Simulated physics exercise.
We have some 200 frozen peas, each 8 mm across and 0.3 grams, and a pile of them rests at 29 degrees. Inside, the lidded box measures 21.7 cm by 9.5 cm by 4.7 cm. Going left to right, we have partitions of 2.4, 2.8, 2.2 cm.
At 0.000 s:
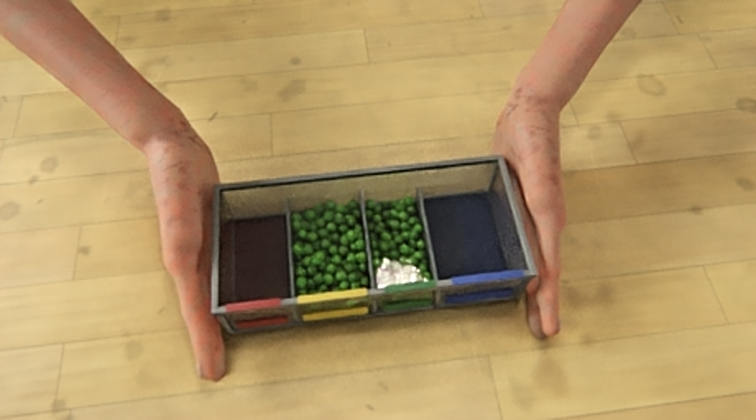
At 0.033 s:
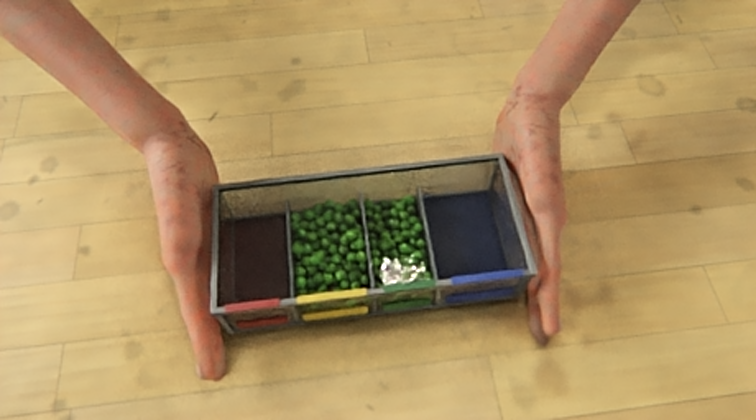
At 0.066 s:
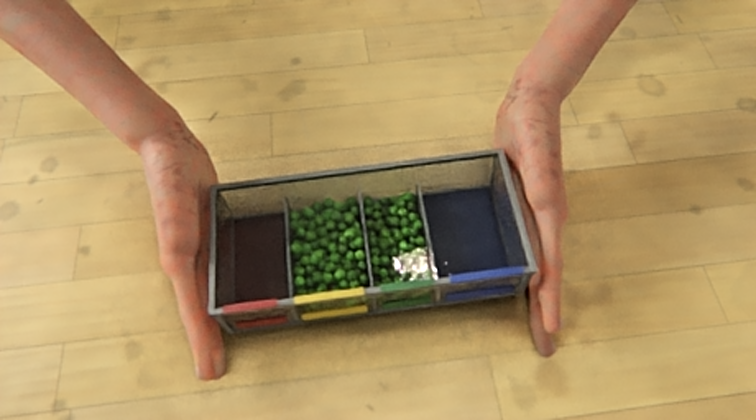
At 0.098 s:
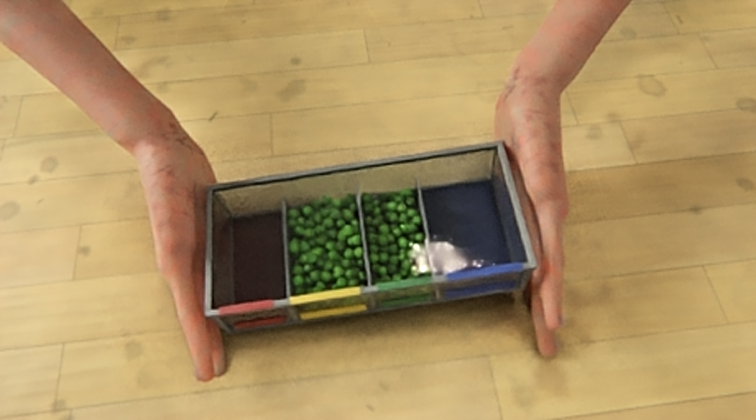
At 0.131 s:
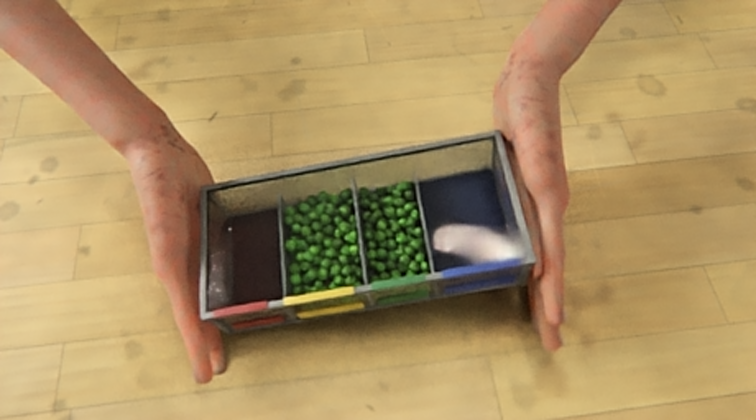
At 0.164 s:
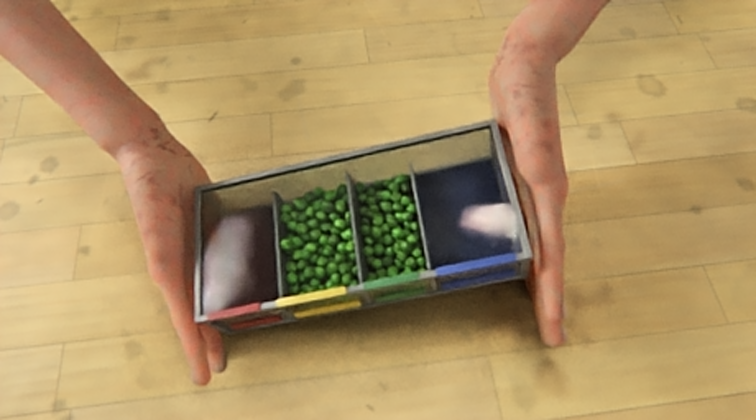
Above a wooden floor, two hands tilt a divided box of green peas leftward.
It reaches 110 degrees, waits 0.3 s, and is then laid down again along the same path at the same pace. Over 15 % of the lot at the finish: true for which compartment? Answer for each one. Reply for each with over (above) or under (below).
Red - over, blue - under, green - under, yellow - over.
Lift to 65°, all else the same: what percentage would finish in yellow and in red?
Shares after the change: Yellow 50, red 10, per cent.
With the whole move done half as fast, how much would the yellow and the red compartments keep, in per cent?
Then yellow would have 20 percent and red 75 percent.
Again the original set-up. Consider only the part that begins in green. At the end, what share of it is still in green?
I'd put it at roughly 20 per cent.
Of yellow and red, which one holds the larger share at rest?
Answer: Red.
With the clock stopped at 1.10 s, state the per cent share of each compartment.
Red 50 %, blue 0 %, green 15 %, yellow 35 %.
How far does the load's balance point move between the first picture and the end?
6.0 cm, roughly.
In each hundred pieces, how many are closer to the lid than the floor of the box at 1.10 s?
I'd put it at some 80 percent.
After 1.10 s, tilt 110 degrees; red 50 %, green 15 %, yellow 35 %.
After 1.72 s, tilt 59 degrees; red 70 %, green 10 %, yellow 20 %.
After 2.39 s, tilt 0 degrees; red 70 %, green 10 %, yellow 20 %.
By 2.8 s all is still; red 70 %, blue 0 %, green 10 %, yellow 20 %.
